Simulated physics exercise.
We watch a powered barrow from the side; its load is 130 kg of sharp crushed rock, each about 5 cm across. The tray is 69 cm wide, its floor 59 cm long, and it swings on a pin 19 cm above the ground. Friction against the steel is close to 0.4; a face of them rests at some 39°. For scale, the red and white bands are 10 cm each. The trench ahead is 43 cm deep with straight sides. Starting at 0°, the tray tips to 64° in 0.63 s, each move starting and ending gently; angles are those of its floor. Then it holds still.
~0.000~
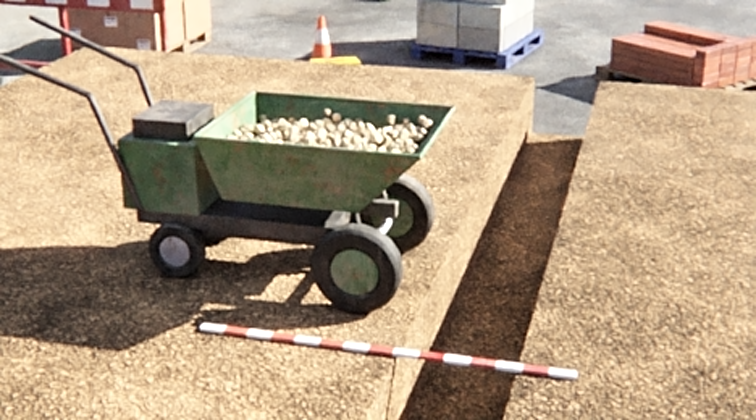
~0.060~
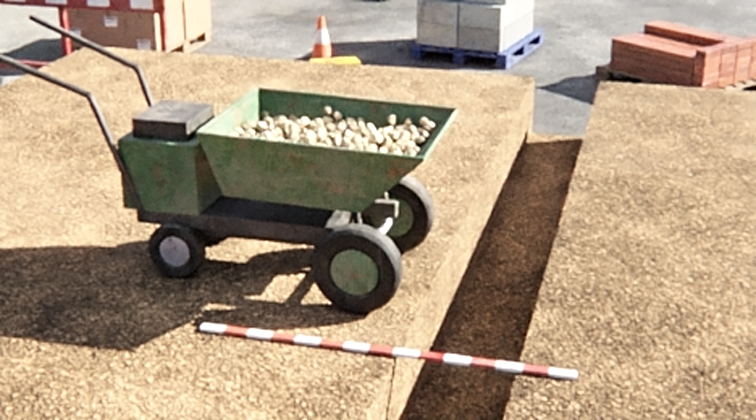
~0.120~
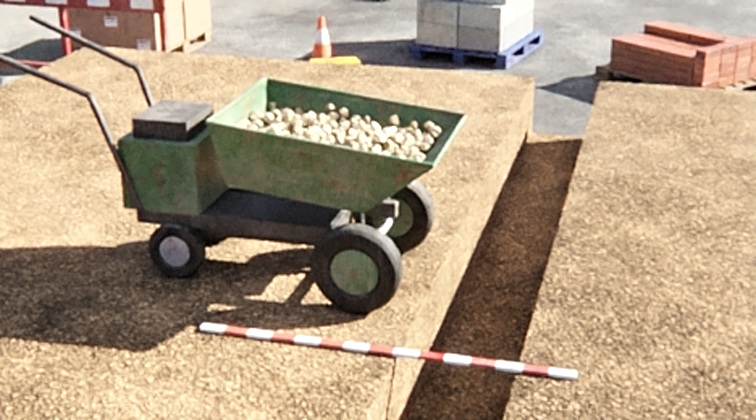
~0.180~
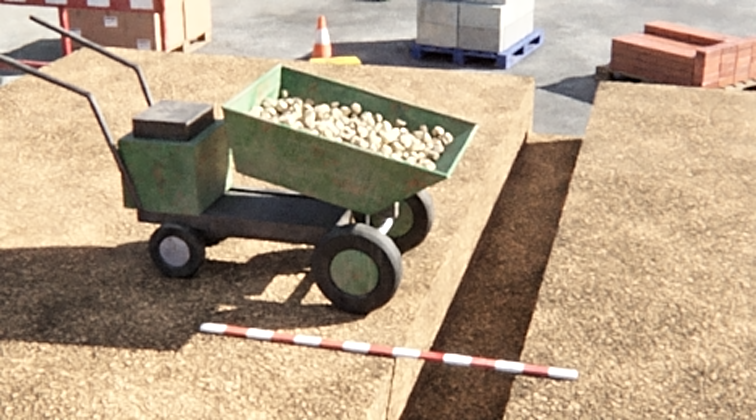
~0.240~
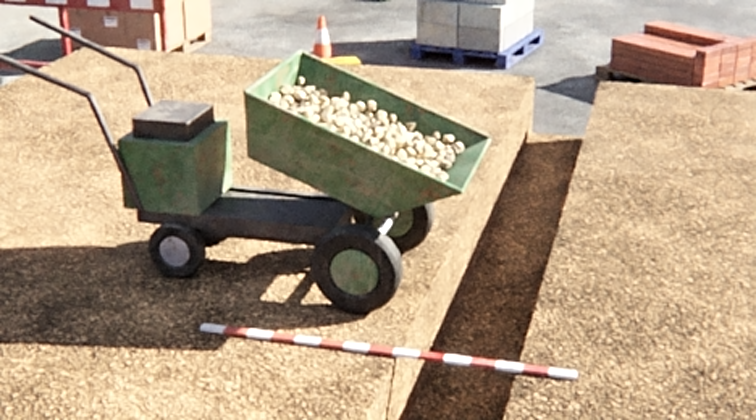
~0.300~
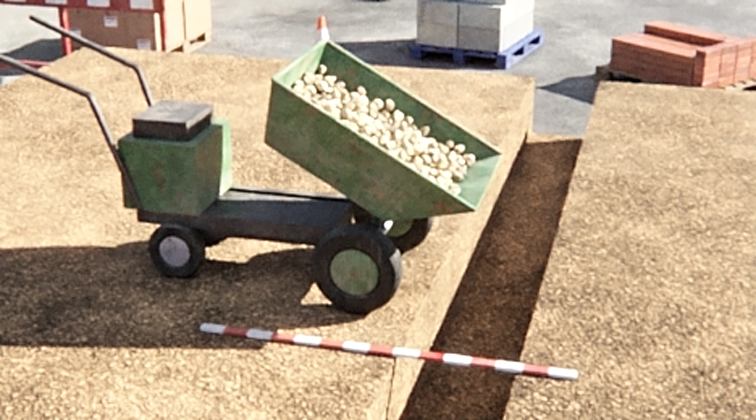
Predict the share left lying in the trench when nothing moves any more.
Roughly 44 per cent ends in the trench.
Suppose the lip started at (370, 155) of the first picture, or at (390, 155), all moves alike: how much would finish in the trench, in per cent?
First some 80, then 65 per cent.
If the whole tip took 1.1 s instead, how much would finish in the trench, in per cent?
It would be near 55 per cent.
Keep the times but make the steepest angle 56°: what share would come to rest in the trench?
In that case some 20 per cent.
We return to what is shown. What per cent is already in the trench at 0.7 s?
Some 5 per cent.
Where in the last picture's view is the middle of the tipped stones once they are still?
Near (547, 294).
After 0.5 s the floor is at 54°; 100 % in the tray; the foremost stones are at (482, 223).
After 0.7 s the floor is at 64°; 91 % in the tray, 7 % in the trench, 2 % past the trench; the foremost stones are at (551, 278).
After 1.1 s the floor is at 64°; 39 % in the tray, 14 % in the trench, 47 % past the trench; the foremost stones are at (698, 315).
After 3.0 s the floor is at 64°; 8 % in the tray, 44 % in the trench, 48 % past the trench; the foremost stones are past the picture's edge.
